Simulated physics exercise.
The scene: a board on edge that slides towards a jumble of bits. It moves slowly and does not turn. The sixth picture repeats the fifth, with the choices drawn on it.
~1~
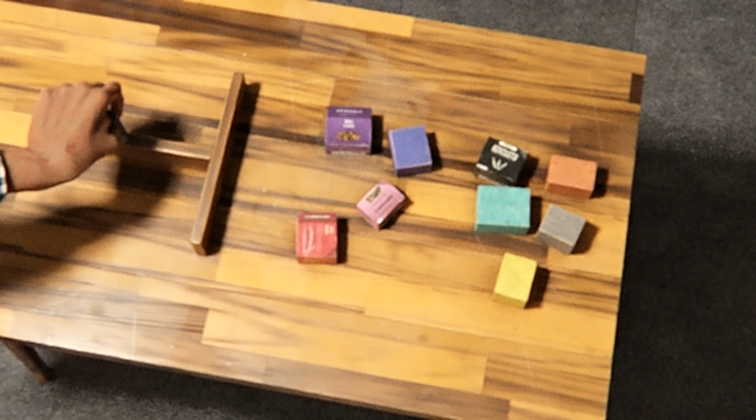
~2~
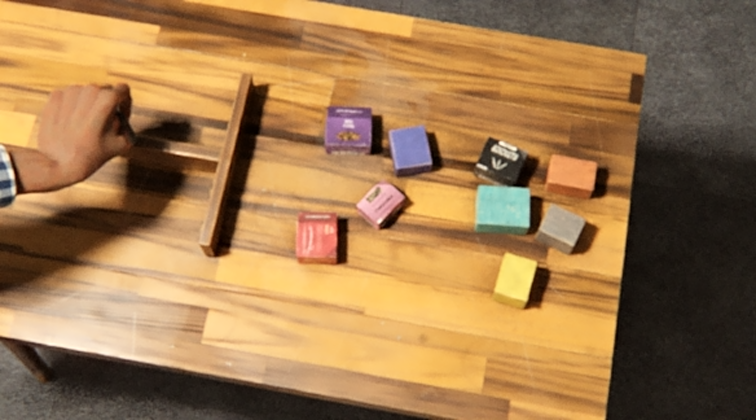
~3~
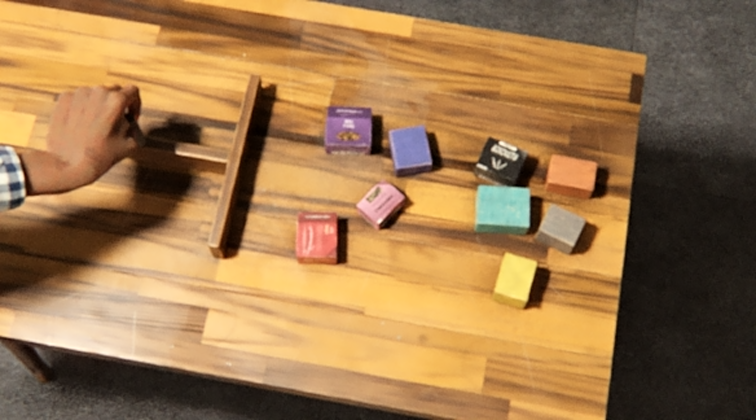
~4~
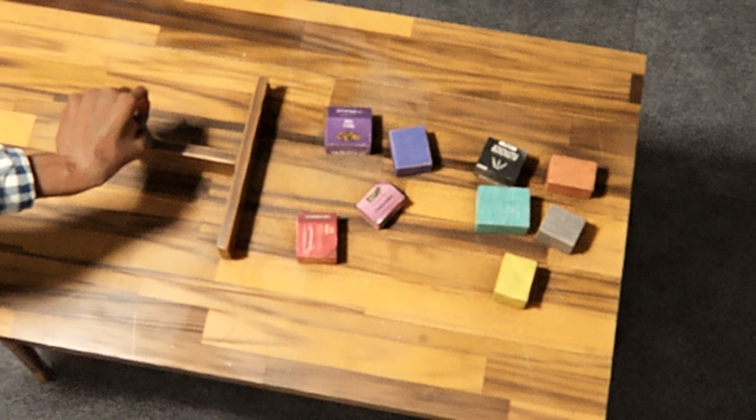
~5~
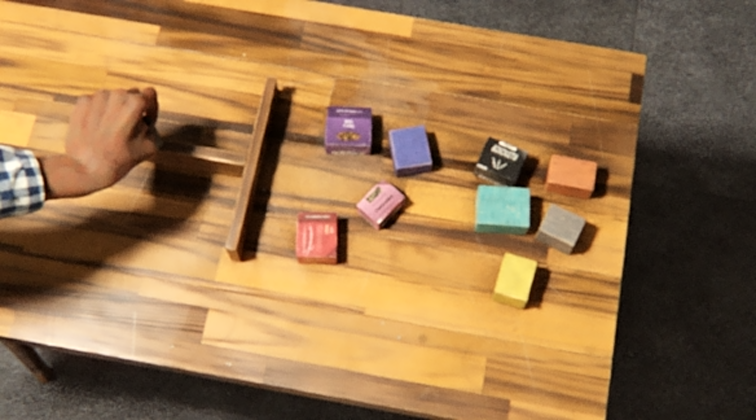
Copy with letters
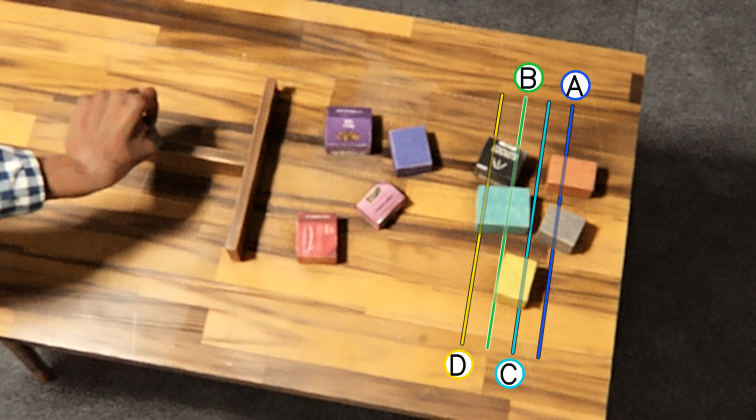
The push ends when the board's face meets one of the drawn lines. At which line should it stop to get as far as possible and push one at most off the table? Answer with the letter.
The farthest such stop is B.
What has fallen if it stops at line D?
The orange block goes over.
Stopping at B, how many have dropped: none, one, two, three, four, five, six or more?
One.
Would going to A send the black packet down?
Yes.
On the copy, A at (556, 227); B at (507, 218); C at (532, 222); D at (483, 214).
On B. First, board (342, 176); red box (357, 246); purple packet (382, 137).
Then, board (434, 192); orange block (594, 181); black packet (550, 172).
Finally, board (506, 204); orange block over the edge; black packet (621, 184); one fallen.
By contrast, A drops three; C drops three; D is within the limit but short.
